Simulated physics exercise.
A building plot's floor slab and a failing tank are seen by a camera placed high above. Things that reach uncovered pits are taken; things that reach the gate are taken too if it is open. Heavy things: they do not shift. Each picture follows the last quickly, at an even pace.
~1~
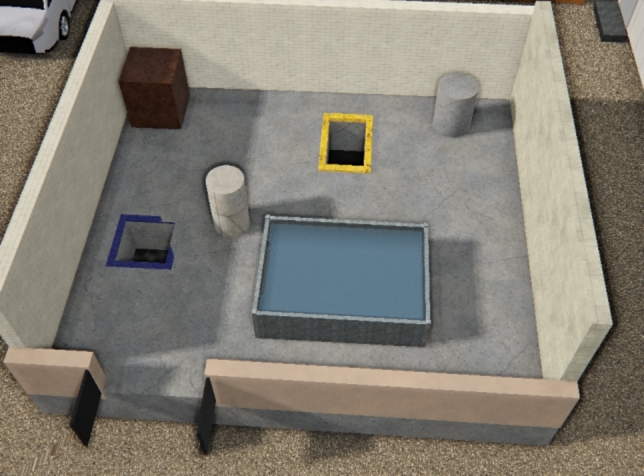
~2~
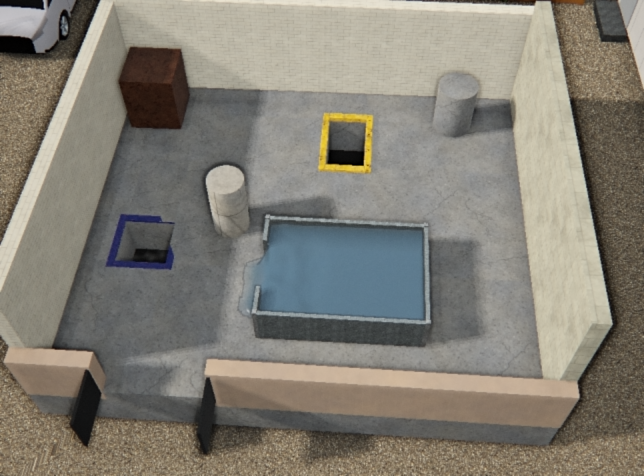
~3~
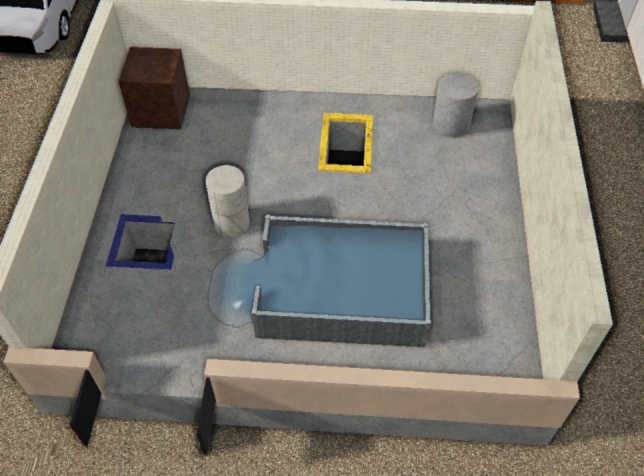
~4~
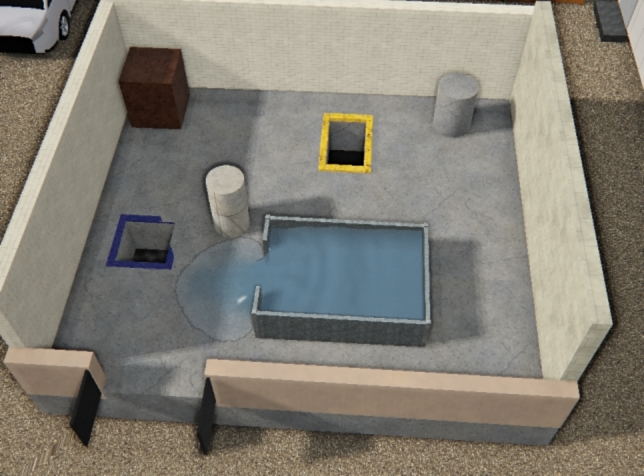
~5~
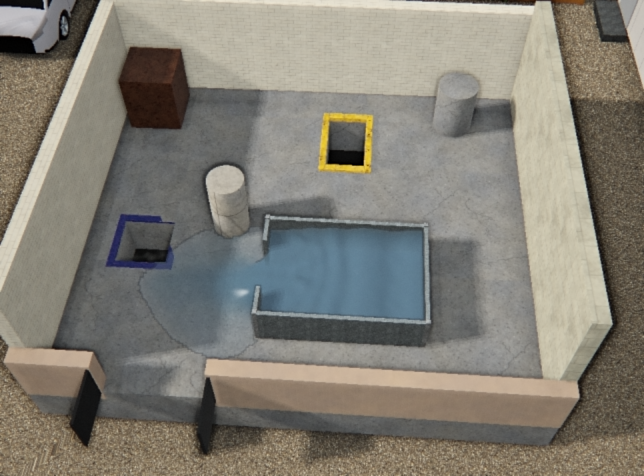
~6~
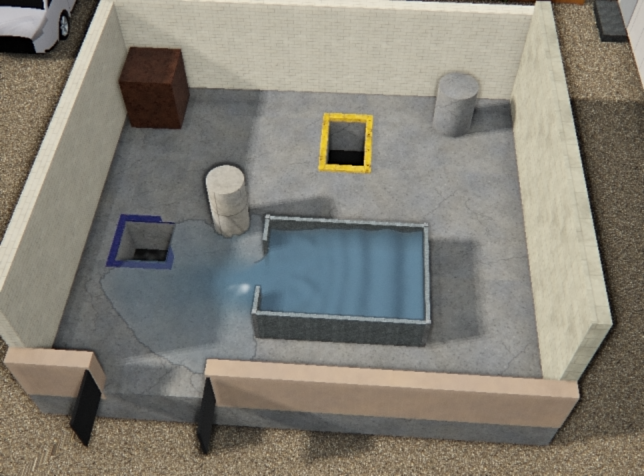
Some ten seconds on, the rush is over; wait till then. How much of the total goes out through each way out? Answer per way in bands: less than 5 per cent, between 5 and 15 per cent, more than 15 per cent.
Going out through each: The gate, more than 15 per cent; the blue pit, more than 15 per cent; the yellow pit, less than 5 per cent.
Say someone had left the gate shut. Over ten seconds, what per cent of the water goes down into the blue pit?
Blue 40 %.
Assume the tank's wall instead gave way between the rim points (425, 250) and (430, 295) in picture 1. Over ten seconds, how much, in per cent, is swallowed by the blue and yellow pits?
Blue: 4 percent; yellow: 6 percent.
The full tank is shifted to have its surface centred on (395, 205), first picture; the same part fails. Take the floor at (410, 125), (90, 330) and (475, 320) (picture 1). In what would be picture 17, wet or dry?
Spot 1 unwetted, spot 2 wetted, and spot 3 unwetted.
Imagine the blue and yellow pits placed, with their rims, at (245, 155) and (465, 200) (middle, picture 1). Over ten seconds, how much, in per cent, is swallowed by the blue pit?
Blue: 12 %.
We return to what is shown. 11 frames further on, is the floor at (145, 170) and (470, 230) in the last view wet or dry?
In turn, the two spots are soaked and high and dry.
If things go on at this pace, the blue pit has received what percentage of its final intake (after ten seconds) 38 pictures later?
Near 70 in a hundred.
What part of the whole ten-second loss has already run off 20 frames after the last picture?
My estimate is roughly 35 percent.
A moment on, water covers 20 % of the floor; the gate 0 %, the blue pit 3 %, the yellow pit 0 %.
Next, water covers 25 % of the floor; the gate 2 %, the blue pit 8 %, the yellow pit 0 %.
Then, water covers 25 % of the floor; the gate 4 %, the blue pit 14 %, the yellow pit 0 %.
Later, water covers 40 % of the floor; the gate 11 %, the blue pit 24 %, the yellow pit 0 %.
In the end, water covers 60 % of the floor; the gate 17 %, the blue pit 33 %, the yellow pit 0 %.
